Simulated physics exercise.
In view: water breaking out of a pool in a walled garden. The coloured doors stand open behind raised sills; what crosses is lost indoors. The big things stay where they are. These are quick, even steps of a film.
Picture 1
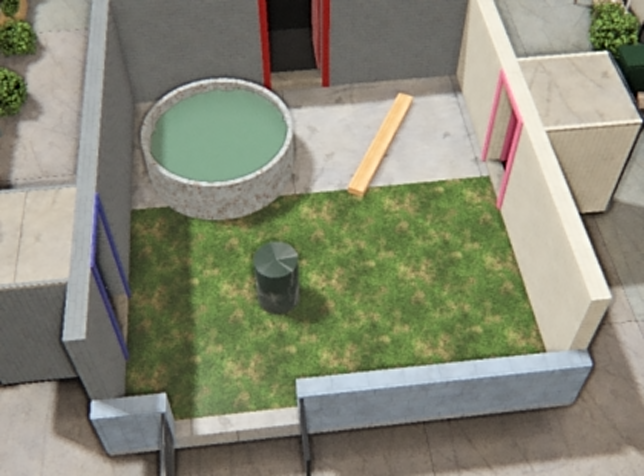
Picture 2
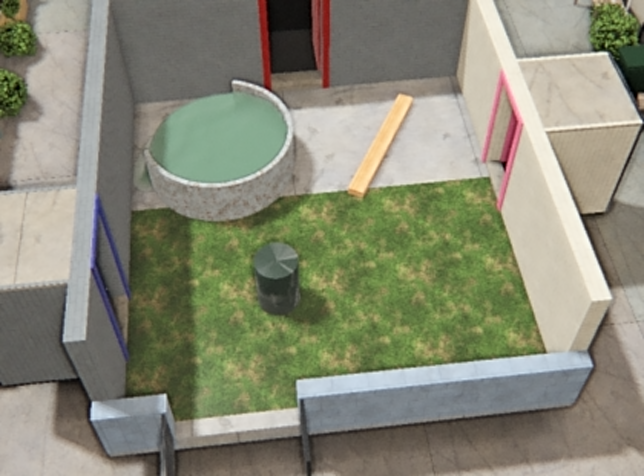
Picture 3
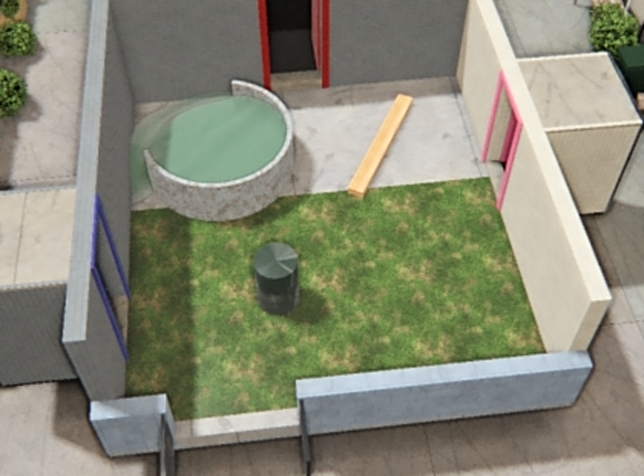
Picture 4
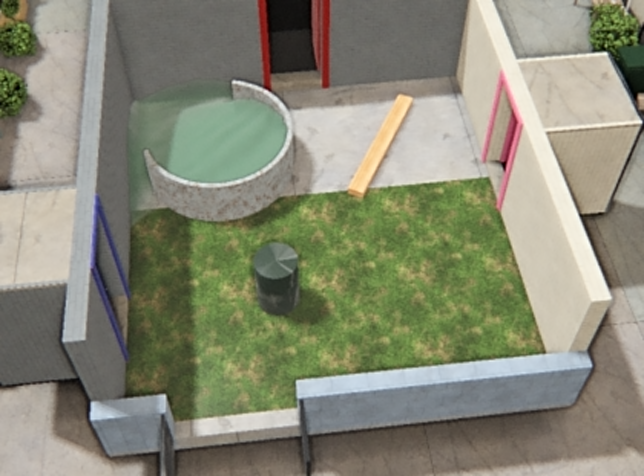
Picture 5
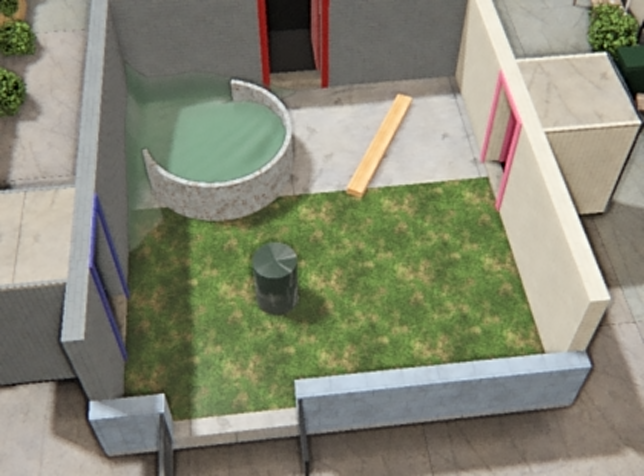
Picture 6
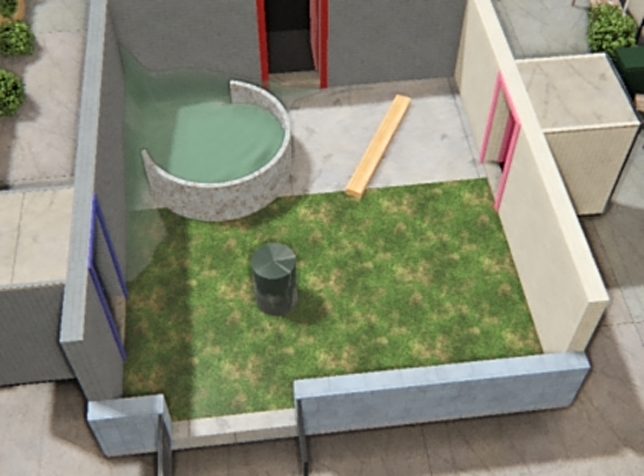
In a walled garden, green water pours from a gap in the round pool's far side.
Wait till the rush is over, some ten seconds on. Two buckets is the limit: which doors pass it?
In the end: The red door stays under that; the pink door stays under that; the blue door stays under that.
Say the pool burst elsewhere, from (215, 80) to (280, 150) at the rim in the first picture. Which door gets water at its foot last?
Last comes the blue one.
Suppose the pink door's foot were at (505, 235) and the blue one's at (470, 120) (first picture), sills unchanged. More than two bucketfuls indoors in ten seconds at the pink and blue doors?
My reading: Pink door stays under; blue door lets less in.
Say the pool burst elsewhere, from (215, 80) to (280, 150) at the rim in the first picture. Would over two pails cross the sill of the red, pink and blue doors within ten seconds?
The red door goes over; the pink door lets more in; the blue door takes less.
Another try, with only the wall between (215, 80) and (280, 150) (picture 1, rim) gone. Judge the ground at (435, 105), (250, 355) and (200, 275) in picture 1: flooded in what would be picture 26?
In that order: Awash, clear, not flooded.
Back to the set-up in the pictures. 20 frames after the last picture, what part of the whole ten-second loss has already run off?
Some 0 per cent.
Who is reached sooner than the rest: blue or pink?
I say the door marked blue.
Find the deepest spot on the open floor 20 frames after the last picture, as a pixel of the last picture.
Close to (131, 170).
A moment on, water covers 20 % of the floor; the red door wet at the sill, nothing in, the pink door not reached, the blue door wet at the sill, nothing in.
Next, water covers 30 % of the floor; the red door wet at the sill, nothing in, the pink door not reached, the blue door wet at the sill, nothing in.
Then, water covers 60 % of the floor; the red door wet at the sill, nothing in, the pink door wet at the sill, nothing in, the blue door wet at the sill, nothing in.
Later, water covers 85 % of the floor; the red door wet at the sill, nothing in, the pink door wet at the sill, nothing in, the blue door wet at the sill, nothing in.
In the end, water covers 95 % of the floor; the red door wet at the sill, nothing in, the pink door wet at the sill, nothing in, the blue door wet at the sill, nothing in.
